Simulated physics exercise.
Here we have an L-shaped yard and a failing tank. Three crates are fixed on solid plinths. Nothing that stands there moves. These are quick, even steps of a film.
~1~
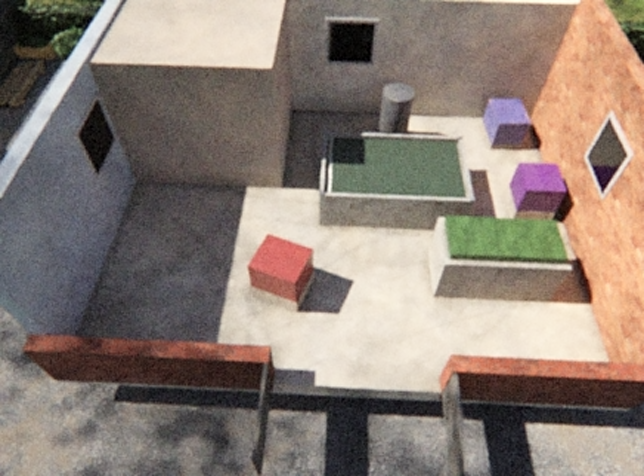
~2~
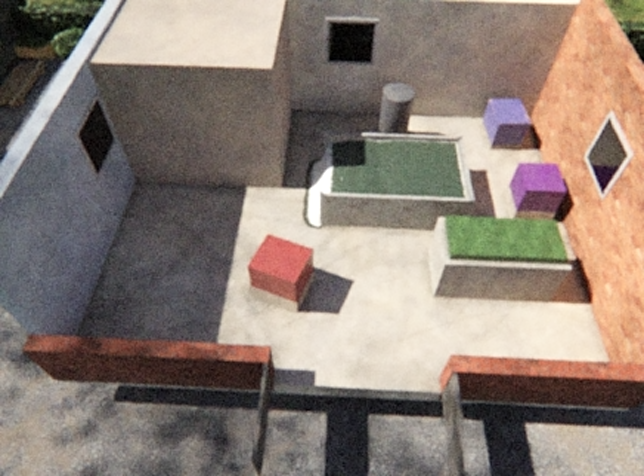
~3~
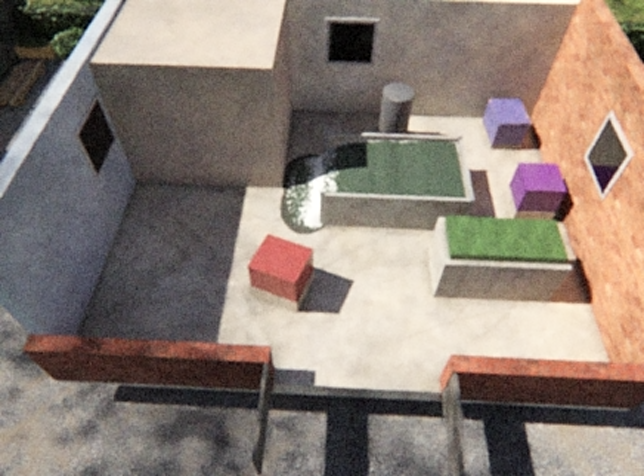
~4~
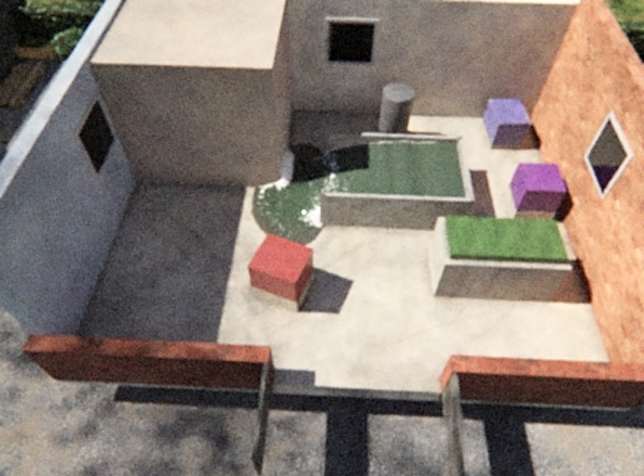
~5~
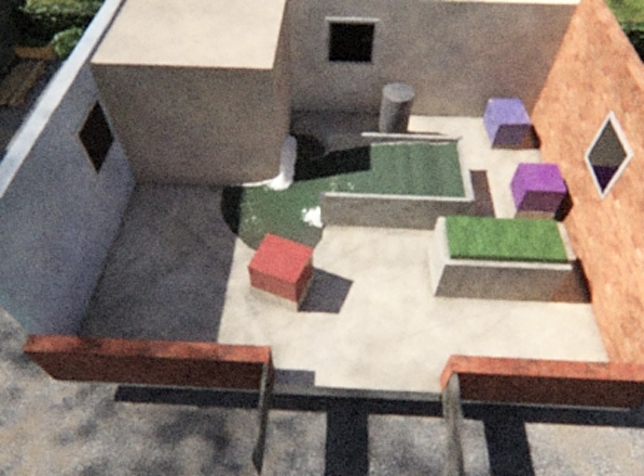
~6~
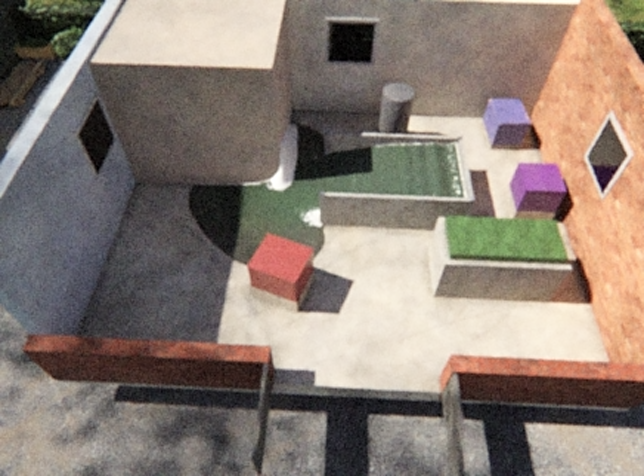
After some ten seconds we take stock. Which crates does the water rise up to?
In the end: The purple crate escapes dry; the red crate escapes dry; the blue crate is wetted.
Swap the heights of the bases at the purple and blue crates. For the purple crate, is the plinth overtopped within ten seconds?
One by one: Purple ends up wet.
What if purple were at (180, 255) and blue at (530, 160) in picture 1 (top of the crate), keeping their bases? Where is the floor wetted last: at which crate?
I say the crate marked blue.
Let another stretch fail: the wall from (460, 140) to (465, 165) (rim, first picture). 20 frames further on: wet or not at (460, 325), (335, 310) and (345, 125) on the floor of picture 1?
In that order: Free of water, no water, wet.
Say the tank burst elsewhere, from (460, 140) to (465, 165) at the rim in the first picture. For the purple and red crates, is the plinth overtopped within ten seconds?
In short: Purple is topped; red remains dry.
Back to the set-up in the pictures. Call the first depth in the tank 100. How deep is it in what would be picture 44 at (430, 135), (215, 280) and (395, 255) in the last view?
In turn 4, 14 and 2 in a hundred.
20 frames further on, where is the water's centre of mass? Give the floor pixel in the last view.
I would point to (287, 211).
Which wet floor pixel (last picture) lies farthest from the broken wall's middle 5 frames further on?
Roughly at (108, 257).
A moment on, water covers 30 % of the floor; the purple crate not reached, the red crate water round its plinth, the blue crate not reached.
Next, water covers 40 % of the floor; the purple crate not reached, the red crate water round its plinth, the blue crate not reached.
Then, water covers 55 % of the floor; the purple crate not reached, the red crate water round its plinth, the blue crate water round its plinth.
Later, water covers 90 % of the floor; the purple crate water round its plinth, the red crate water round its plinth, the blue crate water round its plinth.
In the end, water covers 100 % of the floor; the purple crate stayed above the water, the red crate stayed above the water, the blue crate was topped.
